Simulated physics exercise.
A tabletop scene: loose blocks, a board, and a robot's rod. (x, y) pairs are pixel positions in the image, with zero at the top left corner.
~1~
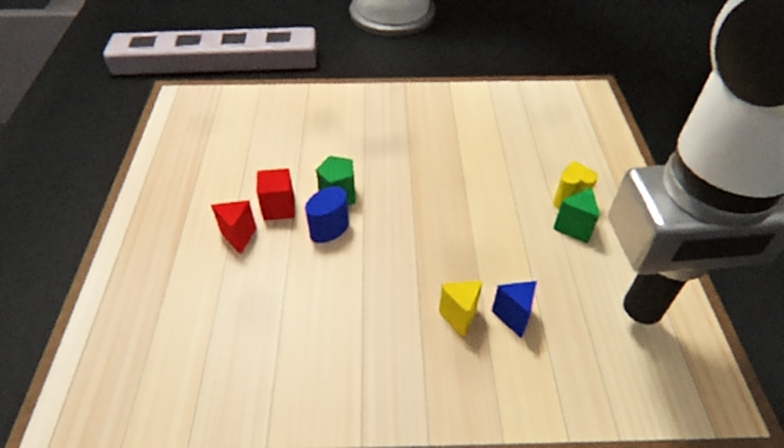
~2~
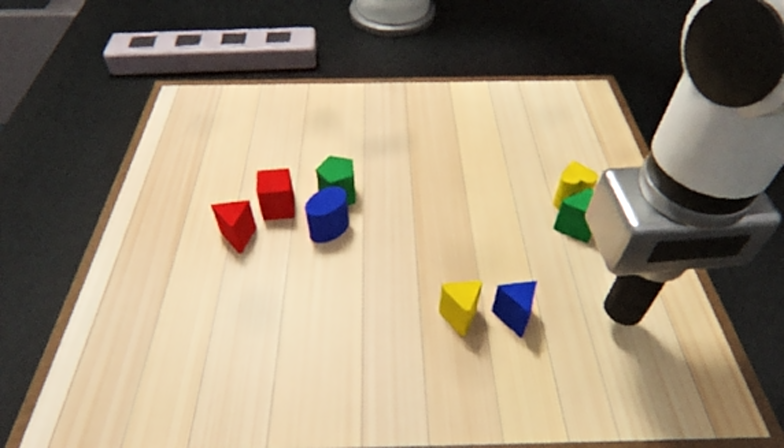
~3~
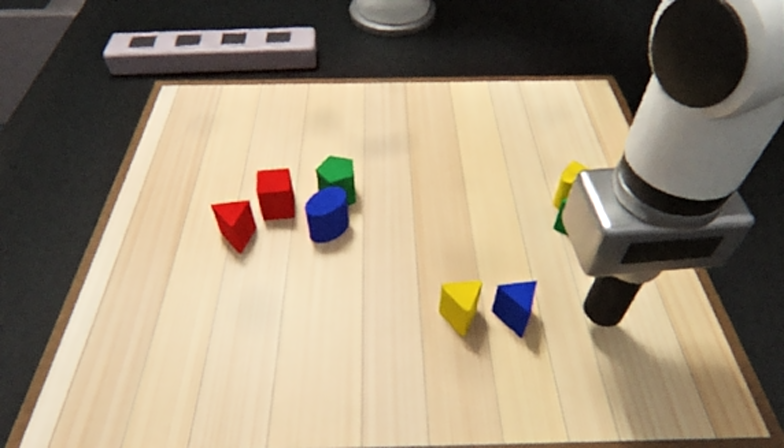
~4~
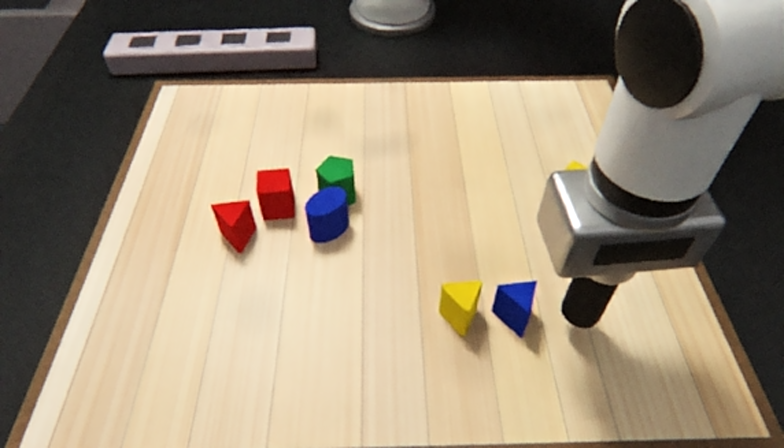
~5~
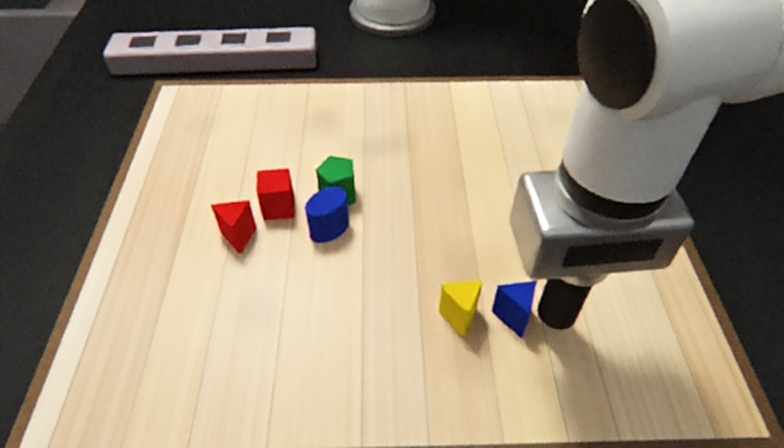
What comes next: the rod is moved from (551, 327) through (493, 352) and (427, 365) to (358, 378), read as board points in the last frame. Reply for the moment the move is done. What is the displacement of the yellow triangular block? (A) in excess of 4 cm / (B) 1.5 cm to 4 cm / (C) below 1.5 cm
My answer is option C.
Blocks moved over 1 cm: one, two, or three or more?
Expect one.
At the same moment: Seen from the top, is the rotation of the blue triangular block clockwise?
Yes
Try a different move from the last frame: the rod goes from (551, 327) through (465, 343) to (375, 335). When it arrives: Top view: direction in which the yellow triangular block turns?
It makes a clockwise turn.
On the path given first. One third of the way, rod (497, 338); blue triangular block (502, 294), turned 50° clockwise.
Two thirds of the way, rod (428, 352); blue triangular block (502, 294), turned 50° clockwise.
At the end, rod (356, 365); yellow triangular block in place; blue triangular block (502, 294), turned 50° clockwise.
